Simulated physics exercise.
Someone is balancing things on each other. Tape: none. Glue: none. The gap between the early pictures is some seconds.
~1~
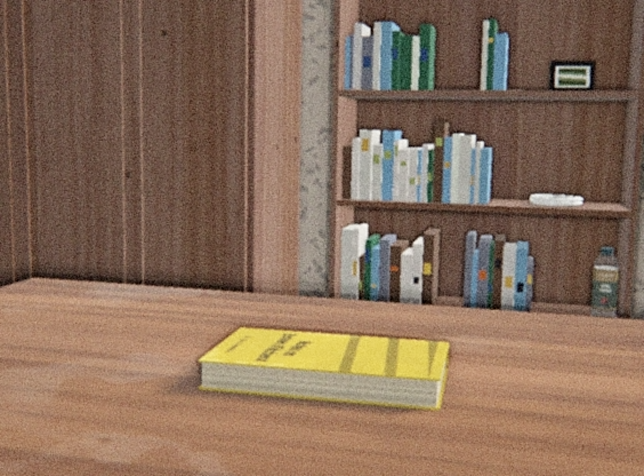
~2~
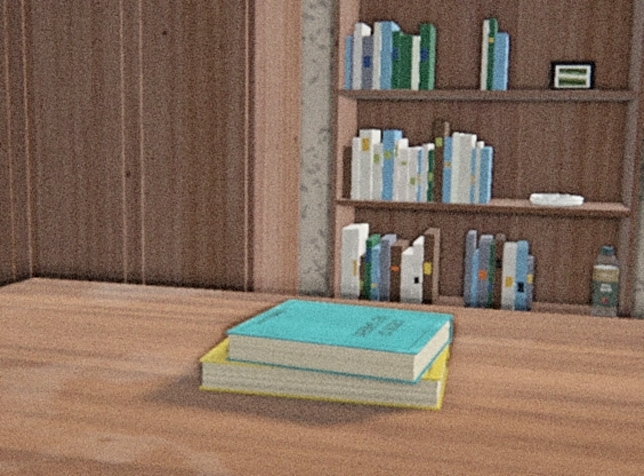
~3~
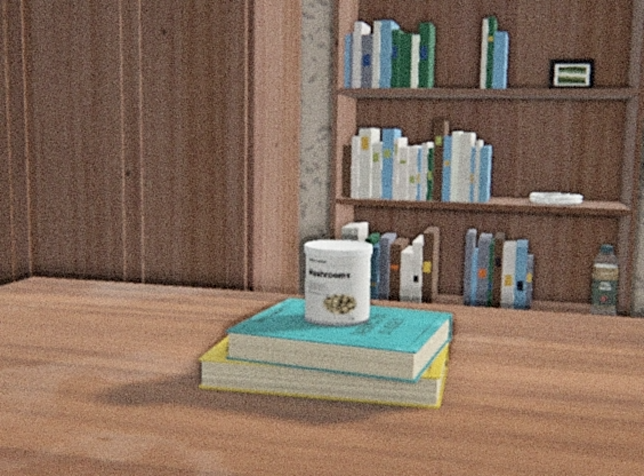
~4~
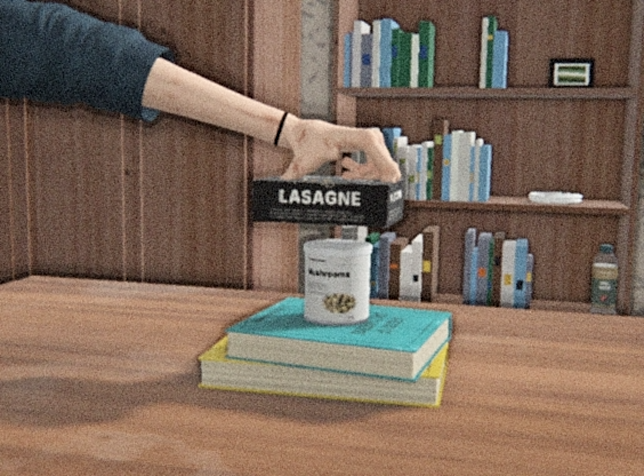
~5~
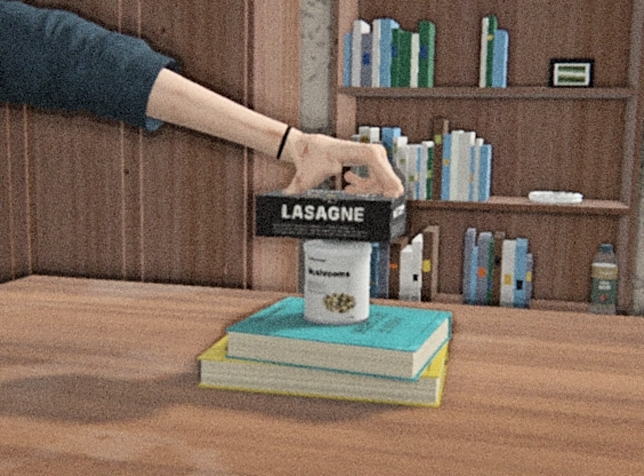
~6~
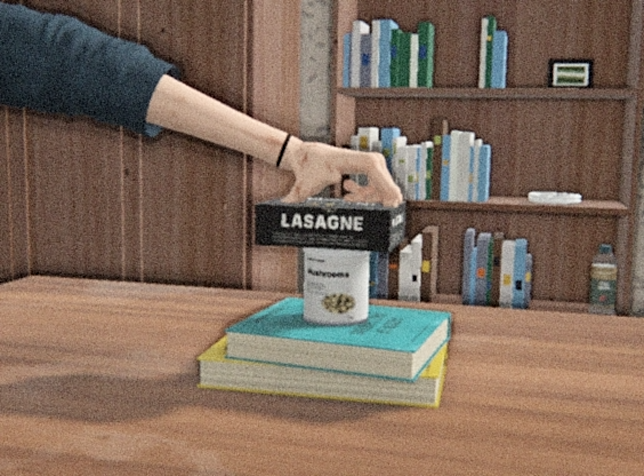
On a wooden table before a bookshelf, a yellow book lies alone, then a turquoise book appears on top of it, followed by a white tin. A hand reaching in from the left holds a black lasagne packet above the tin, lowers it slightly onto the lid and keeps hold of it.
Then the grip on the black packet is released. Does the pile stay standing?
Yes: Pretty sure the pile is stable there.
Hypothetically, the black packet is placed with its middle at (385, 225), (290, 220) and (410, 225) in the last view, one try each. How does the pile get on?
Try one: It topples; try two: It topples; try three: It topples.
Then, 0.40 s past the last view, nothing moves.
Then, 0.80 s past the last view, black packet resting near (333, 223).
Finally, all 4 still in place. Final places as the last picture's camera would see them, black packet near (333, 223). The pile keeps its balance.
